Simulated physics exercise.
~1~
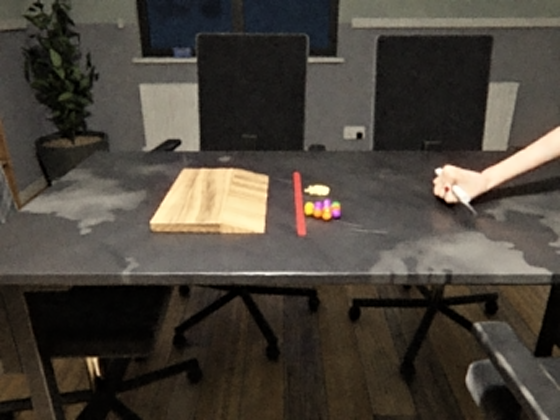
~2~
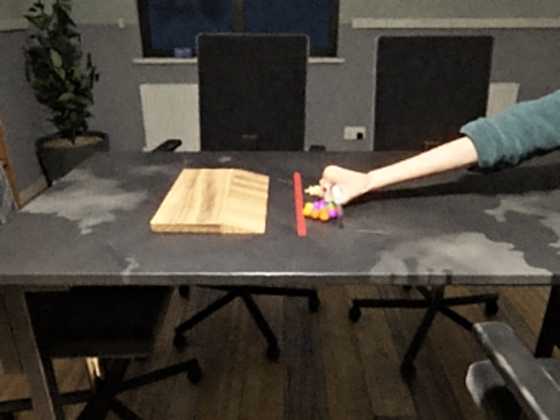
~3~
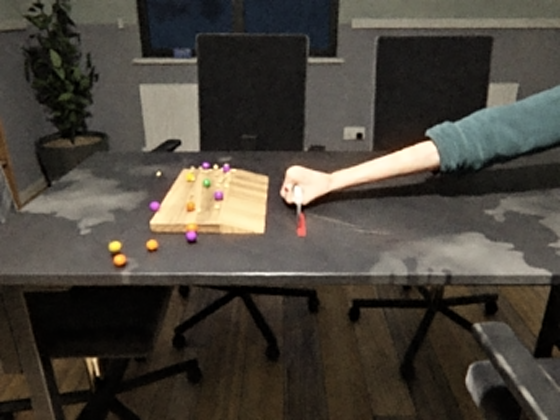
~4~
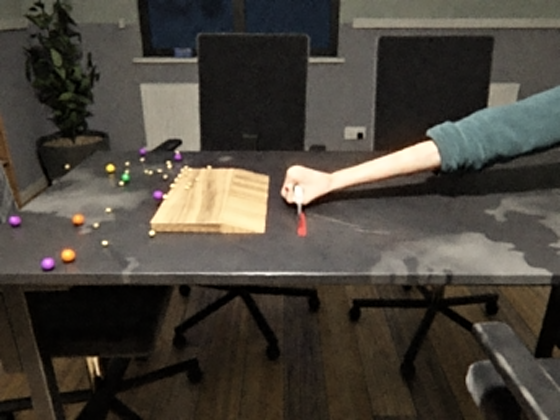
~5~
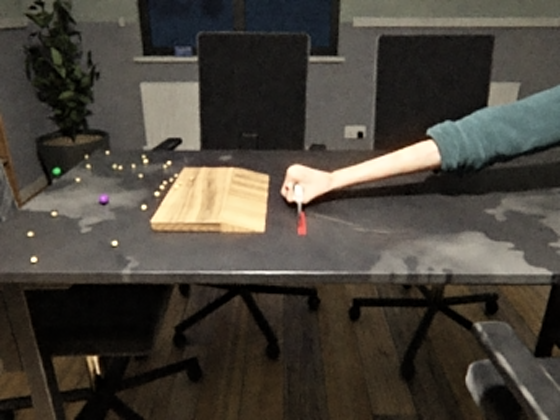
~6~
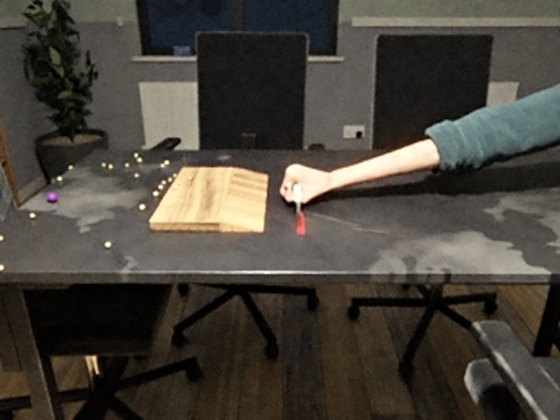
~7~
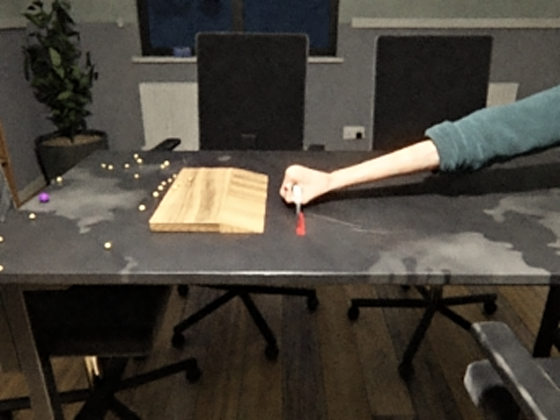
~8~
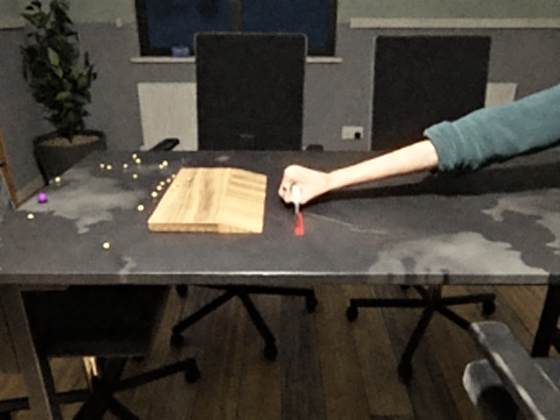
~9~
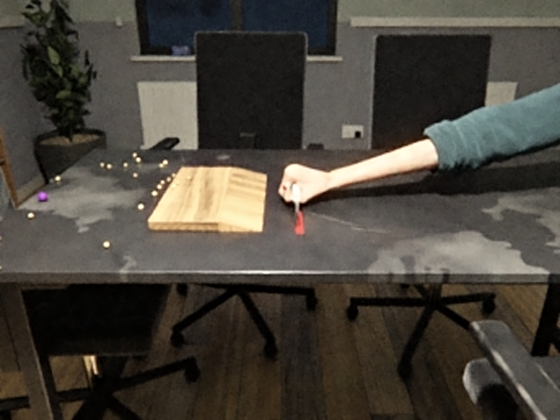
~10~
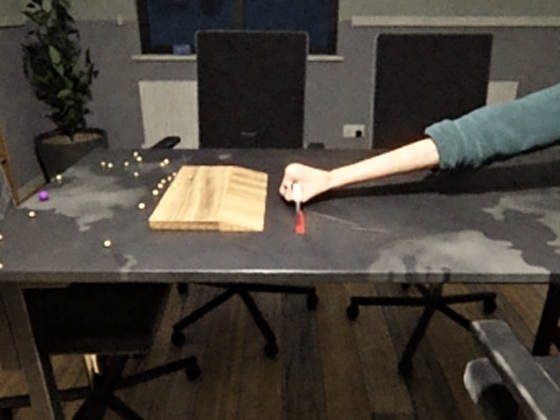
A hand holding a scraper sweeps left across a dark table, pushing colourful balls and small pale pieces toward a low wooden wedge, and stops at the red tape. The pieces carry on over the wedge and scatter beyond it, leaving pale ones and one purple ball on the left.
